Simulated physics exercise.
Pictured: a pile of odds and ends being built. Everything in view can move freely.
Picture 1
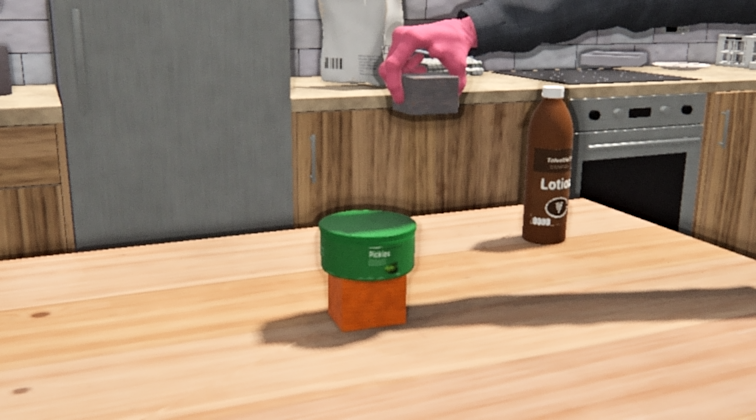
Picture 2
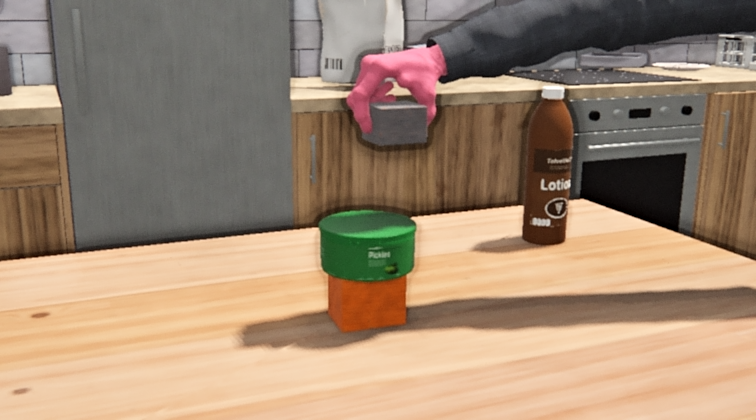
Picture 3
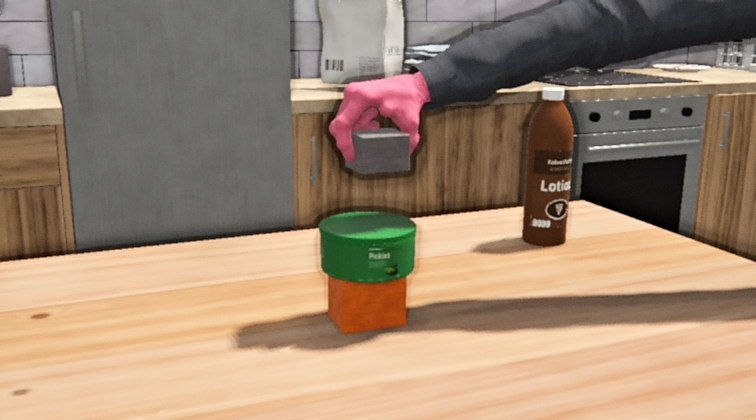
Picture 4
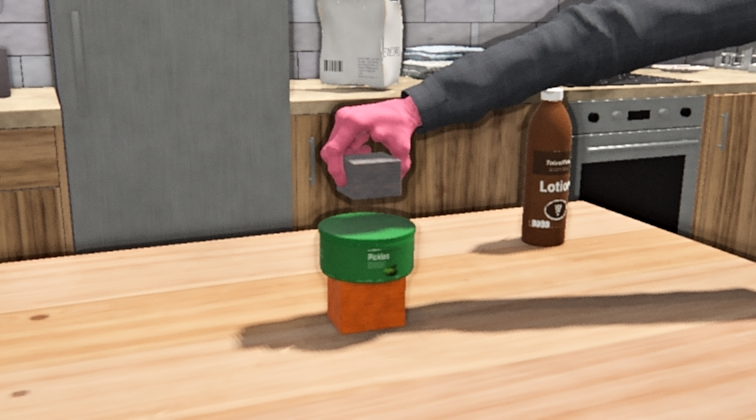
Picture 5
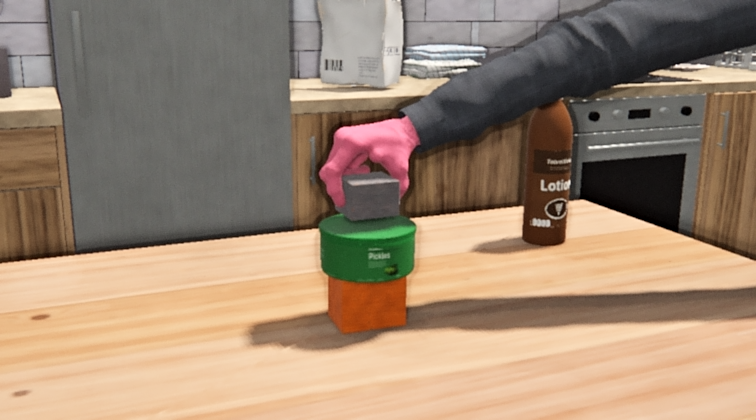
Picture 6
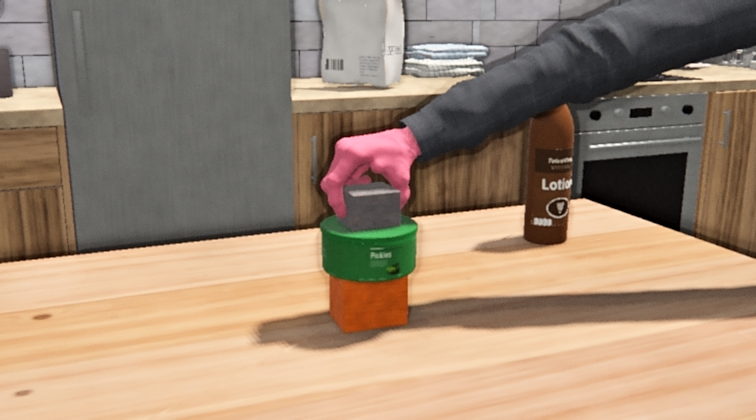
In a kitchen, a pink-gloved hand lowering a grey block onto a green tub atop an orange block, beside a brown bottle.
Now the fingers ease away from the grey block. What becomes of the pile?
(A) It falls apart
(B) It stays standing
(B) It stays standing.
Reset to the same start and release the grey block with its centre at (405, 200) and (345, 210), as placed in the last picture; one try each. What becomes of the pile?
In the first case it holds; in the second case it stays up.
Then, 1.00 s later than the last frame, all is still.
Then, 2.00 s later than the last frame, grey block resting near (369, 206).
When it is over, all 4 as before. End places, in pixels of the last picture, grey block near (369, 206). The pile keeps its balance.
